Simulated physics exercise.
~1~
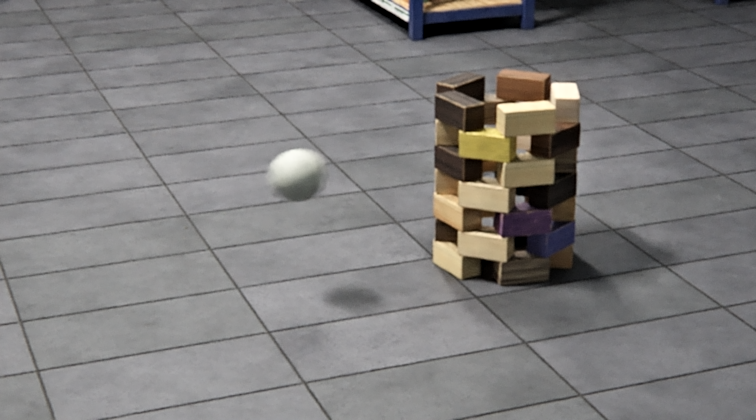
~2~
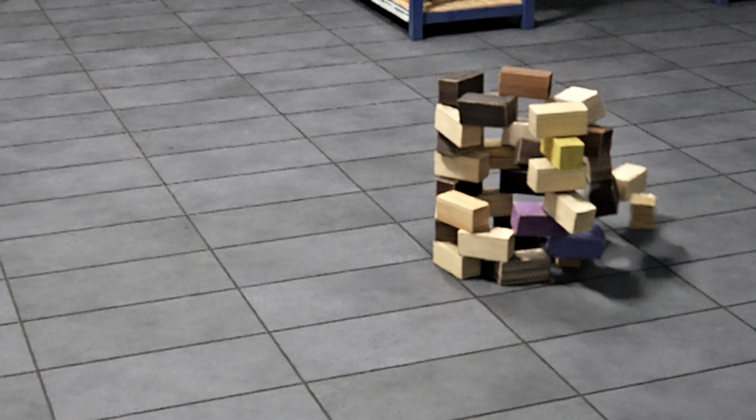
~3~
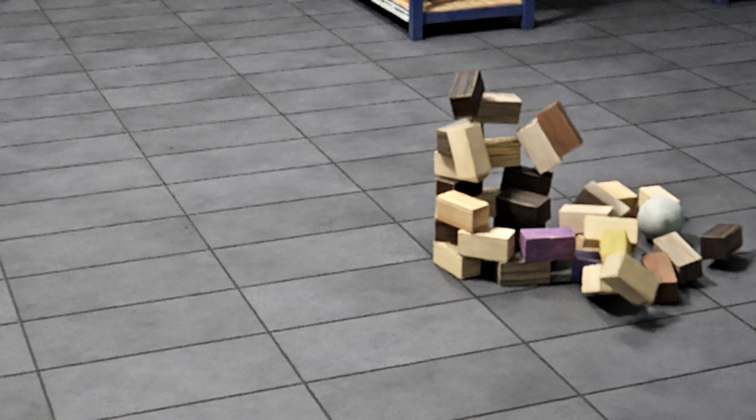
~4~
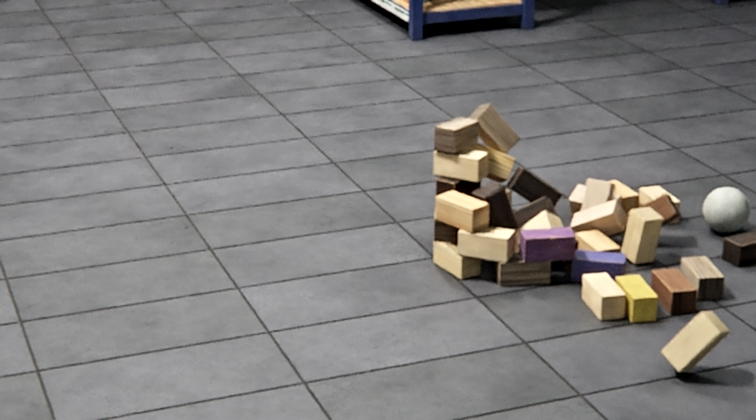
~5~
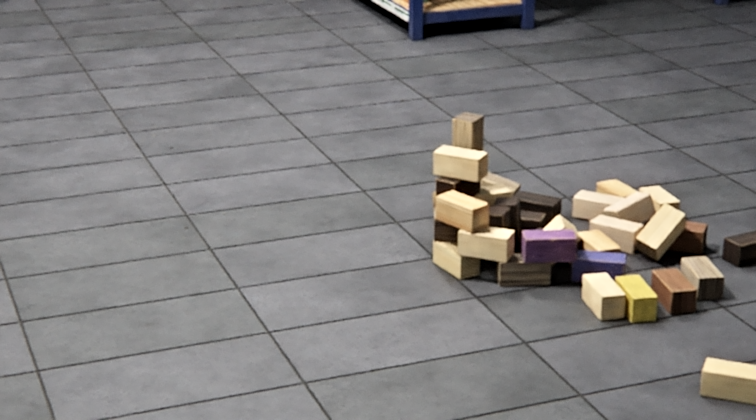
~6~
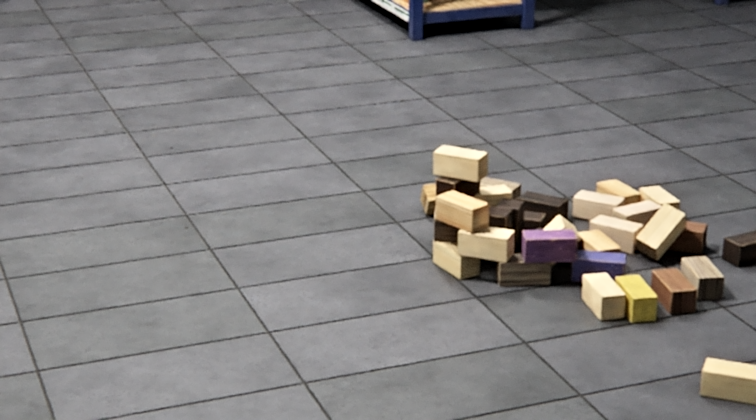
On a grey tiled floor, a pale ball flies right into a hollow tower of wooden blocks, knocking its right side outward before rolling out of view. More blocks tumble, including the yellow one, leaving a low stack standing at left beside scattered pieces.
